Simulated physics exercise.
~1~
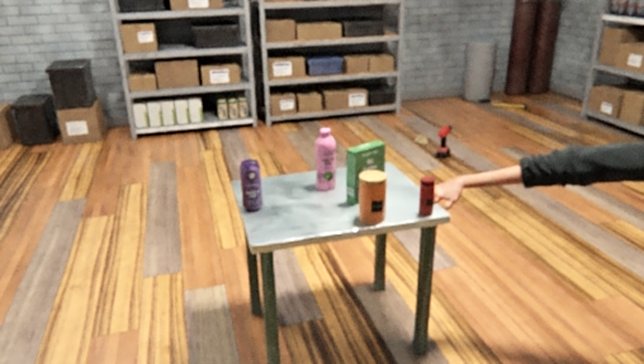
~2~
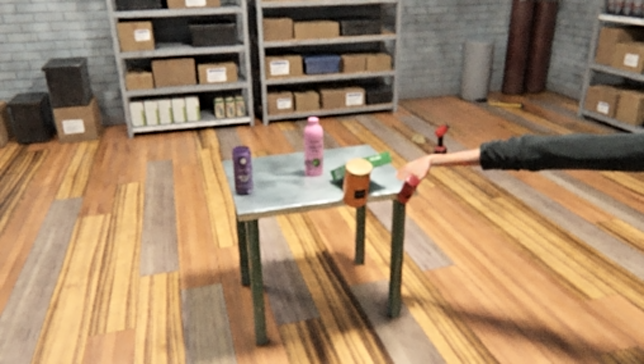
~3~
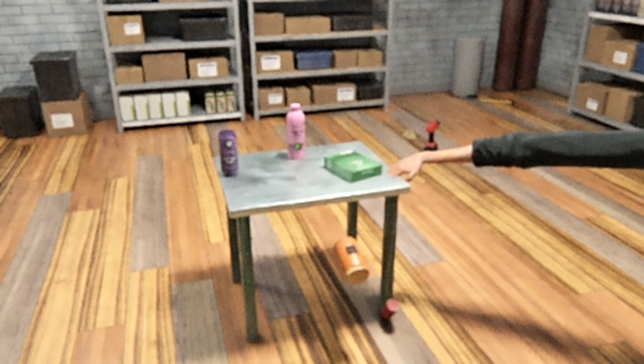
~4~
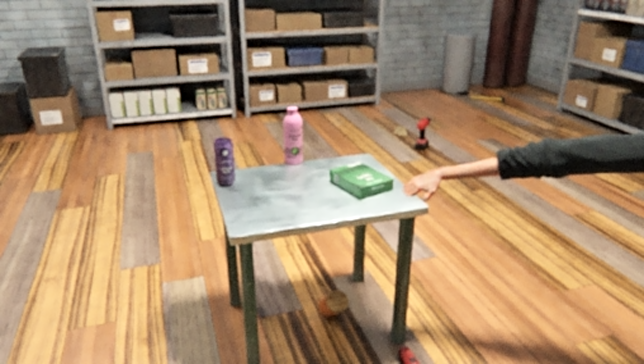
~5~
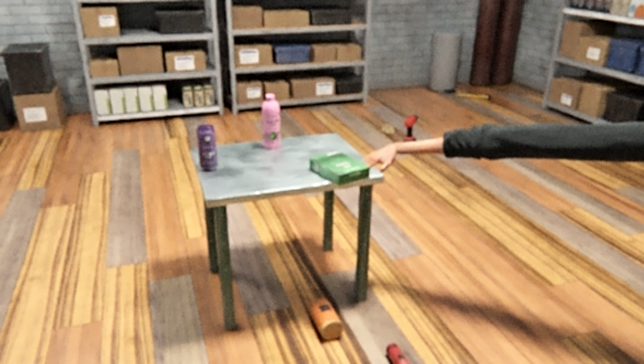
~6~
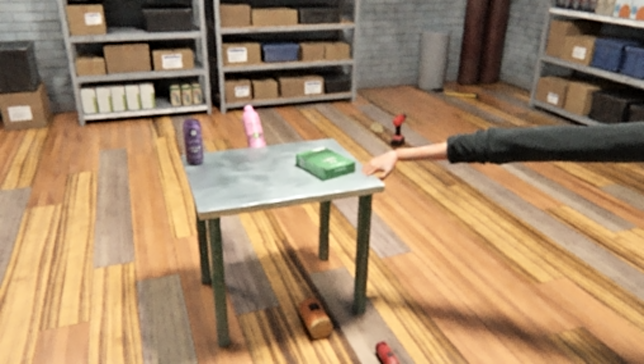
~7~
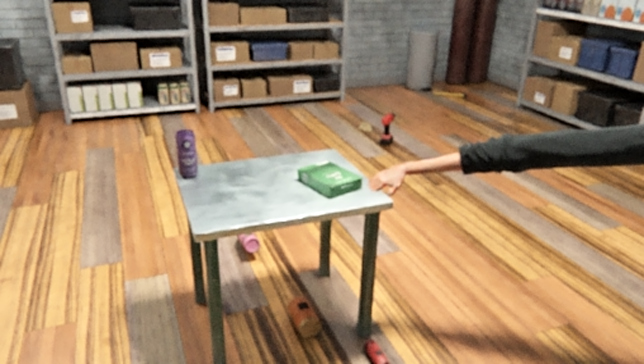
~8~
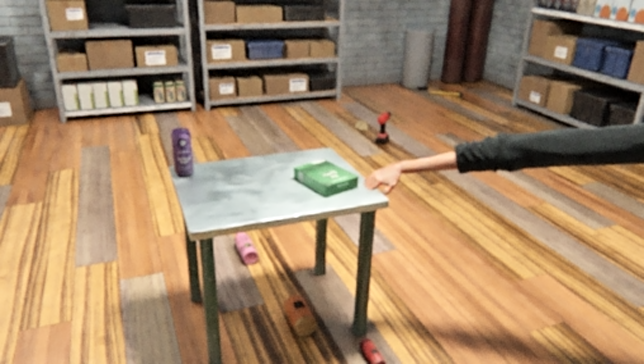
Table jolting beside an outstretched hand, red shaker and orange jar falling, green packet toppling, pink bottle dropping later, purple can standing.
